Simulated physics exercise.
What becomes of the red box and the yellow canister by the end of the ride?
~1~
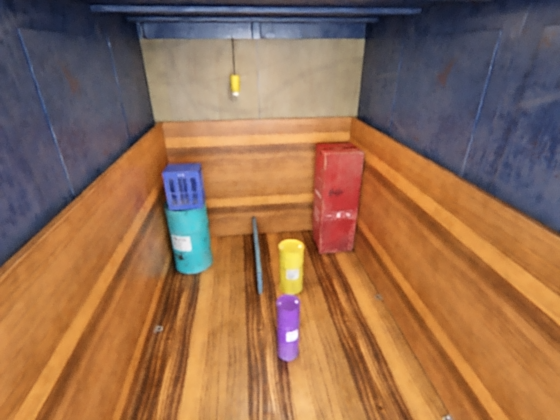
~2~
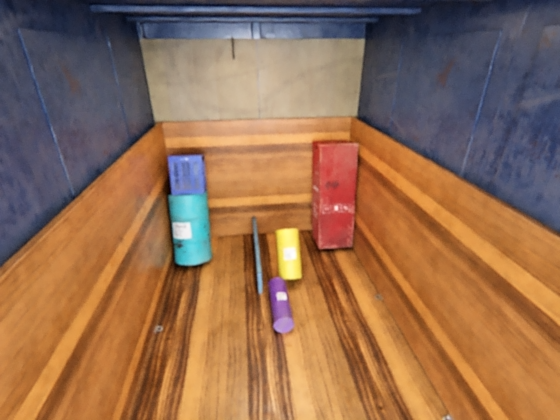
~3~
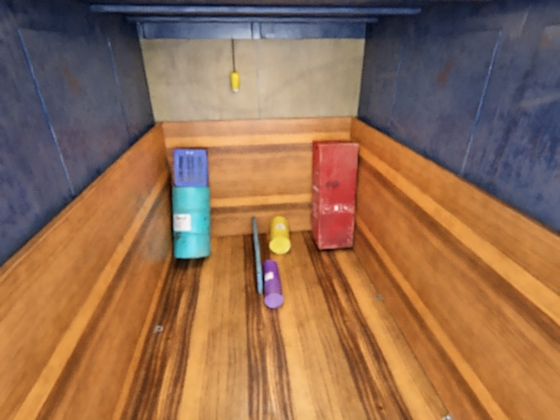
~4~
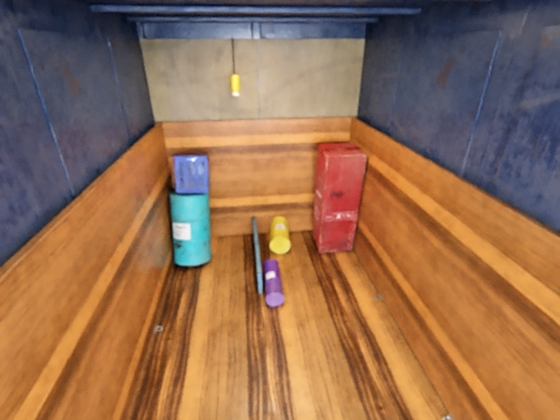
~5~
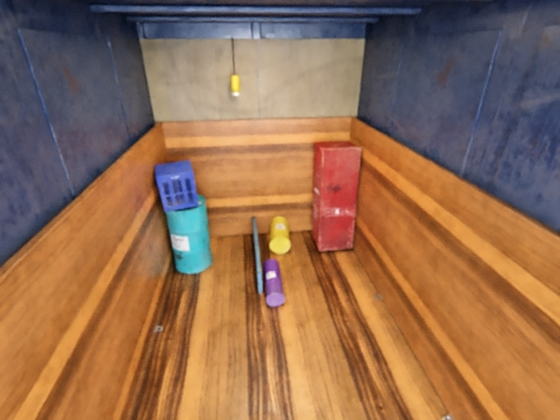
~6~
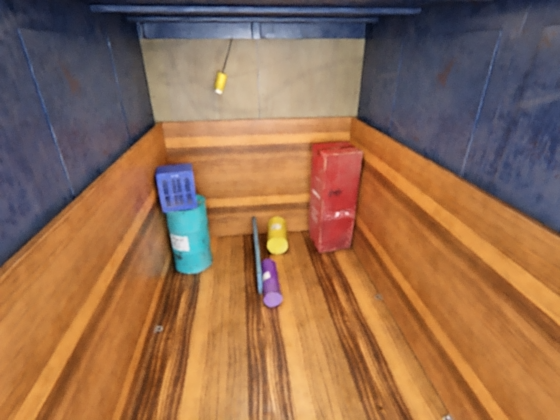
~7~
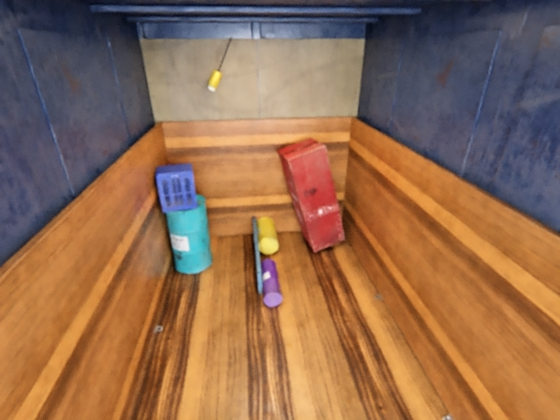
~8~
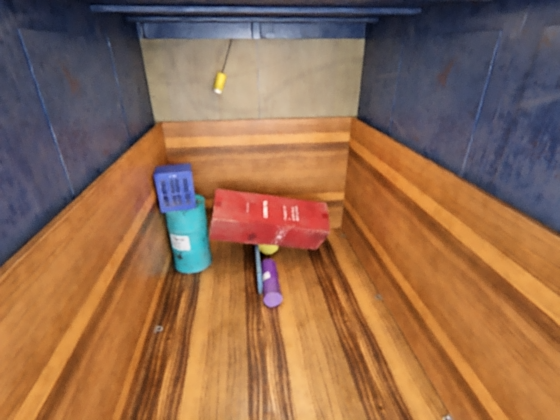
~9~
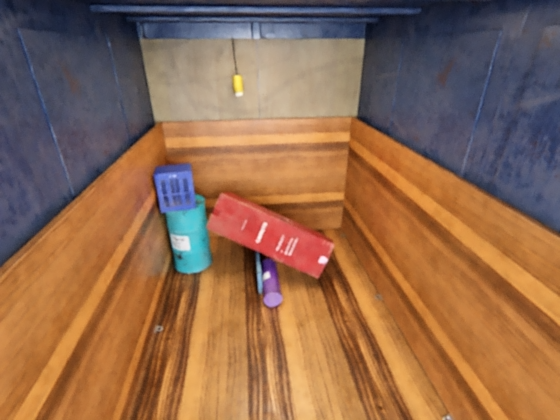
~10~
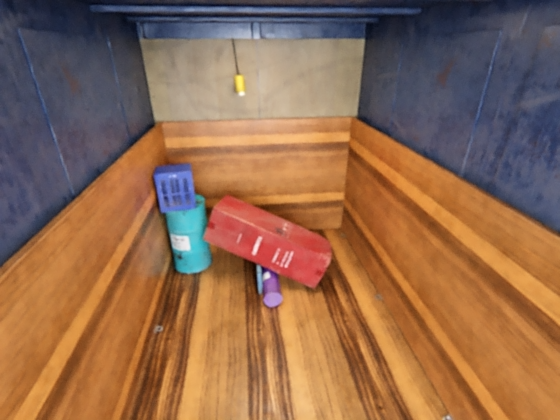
Both are shifted from their starting places. The red box topples left across the middle of the bay, and the yellow canister falls over and slides toward the far wall before the box hides it.
A tall red box stands at the back right of a wood-lined van bay, seen from its open end, with a blue crate on a turquoise drum at left and yellow and purple canisters near a low board in the middle. The load lurches forward, the drum and crate lean, and both canisters topple and slide toward the far wall. The drum and crate settle upright again. Then the hanging yellow piece swings left and the red box tips left. It ends lying aslant across the middle, hiding the yellow canister, with the purple one on its side in front.
